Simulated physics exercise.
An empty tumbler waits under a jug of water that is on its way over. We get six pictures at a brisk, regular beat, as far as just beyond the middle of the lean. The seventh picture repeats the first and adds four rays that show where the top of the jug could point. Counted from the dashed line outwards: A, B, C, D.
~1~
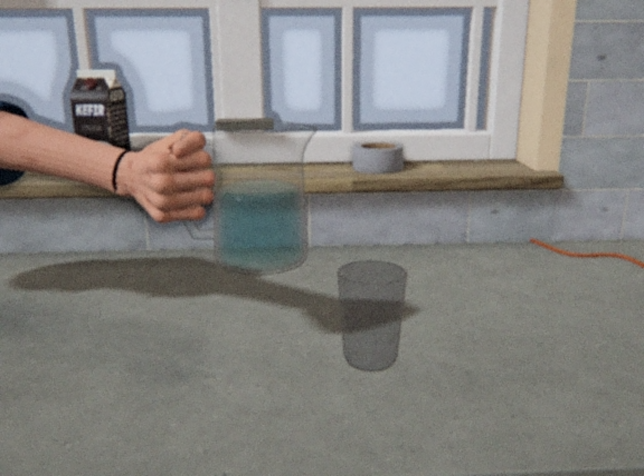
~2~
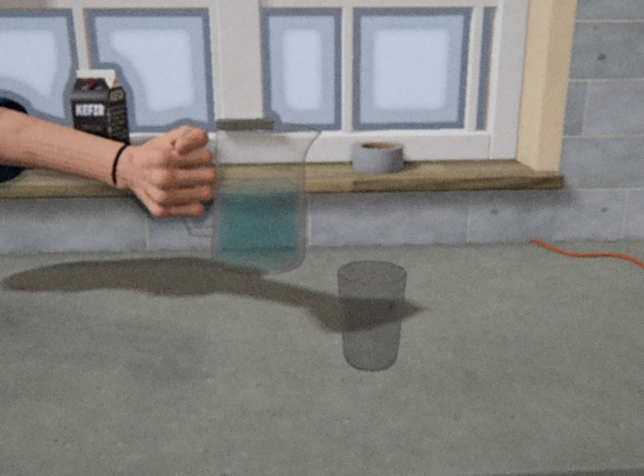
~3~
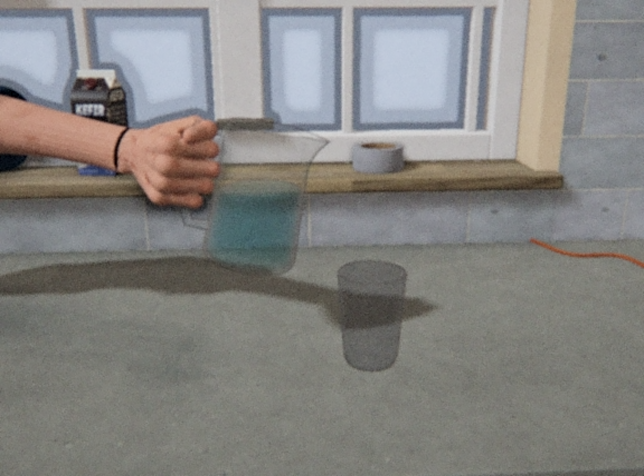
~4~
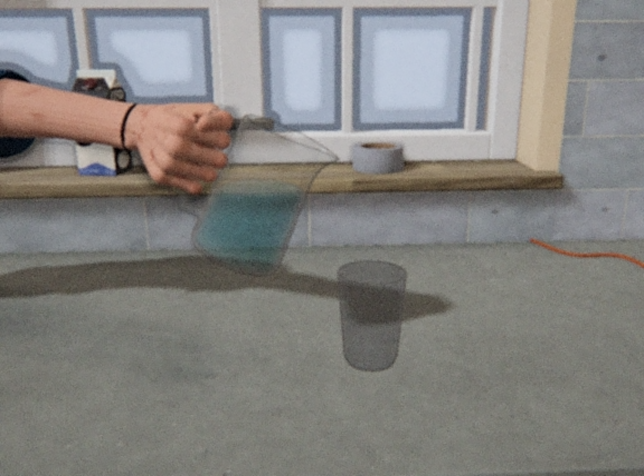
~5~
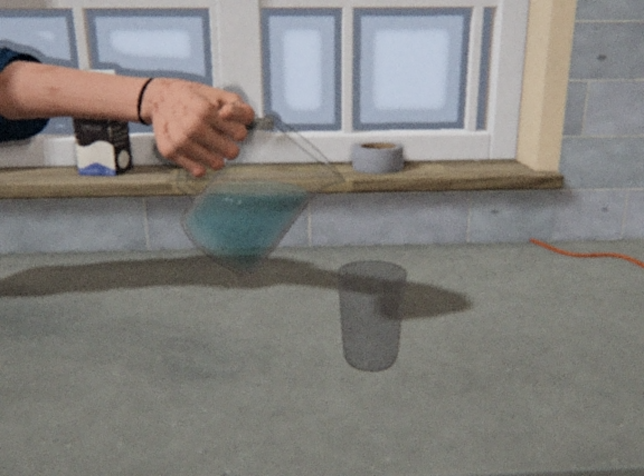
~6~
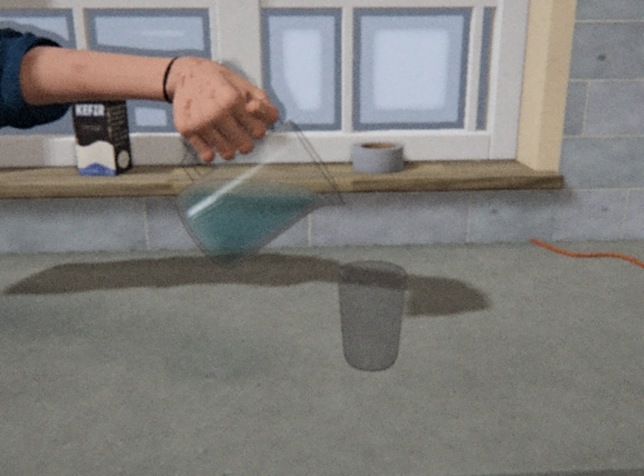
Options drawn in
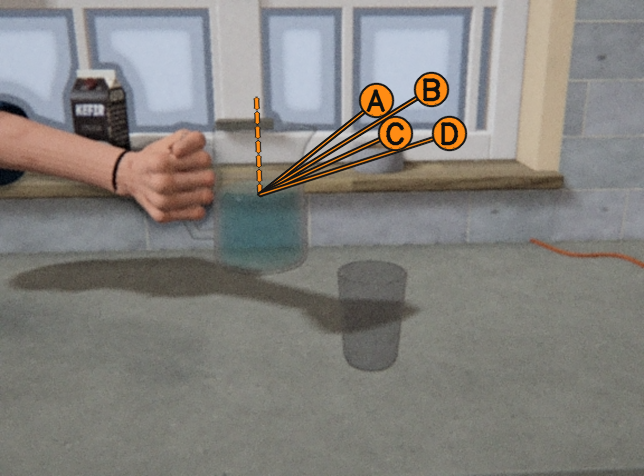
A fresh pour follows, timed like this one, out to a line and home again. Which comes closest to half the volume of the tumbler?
Choose D.
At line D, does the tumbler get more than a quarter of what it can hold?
Yes, clearly.
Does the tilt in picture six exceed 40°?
Yes.
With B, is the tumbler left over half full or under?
Under half.
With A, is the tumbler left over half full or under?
Under half.
On the marked copy, A at (363, 112); B at (416, 98); C at (379, 139); D at (432, 138).
If A is chosen, the tumbler ends with about 2 % of what it can hold.
If B is chosen, the tumbler ends with about 11 % of what it can hold.
If C is chosen, the tumbler ends with about 28 % of what it can hold.
If D is chosen, the tumbler ends with about 51 % of what it can hold.
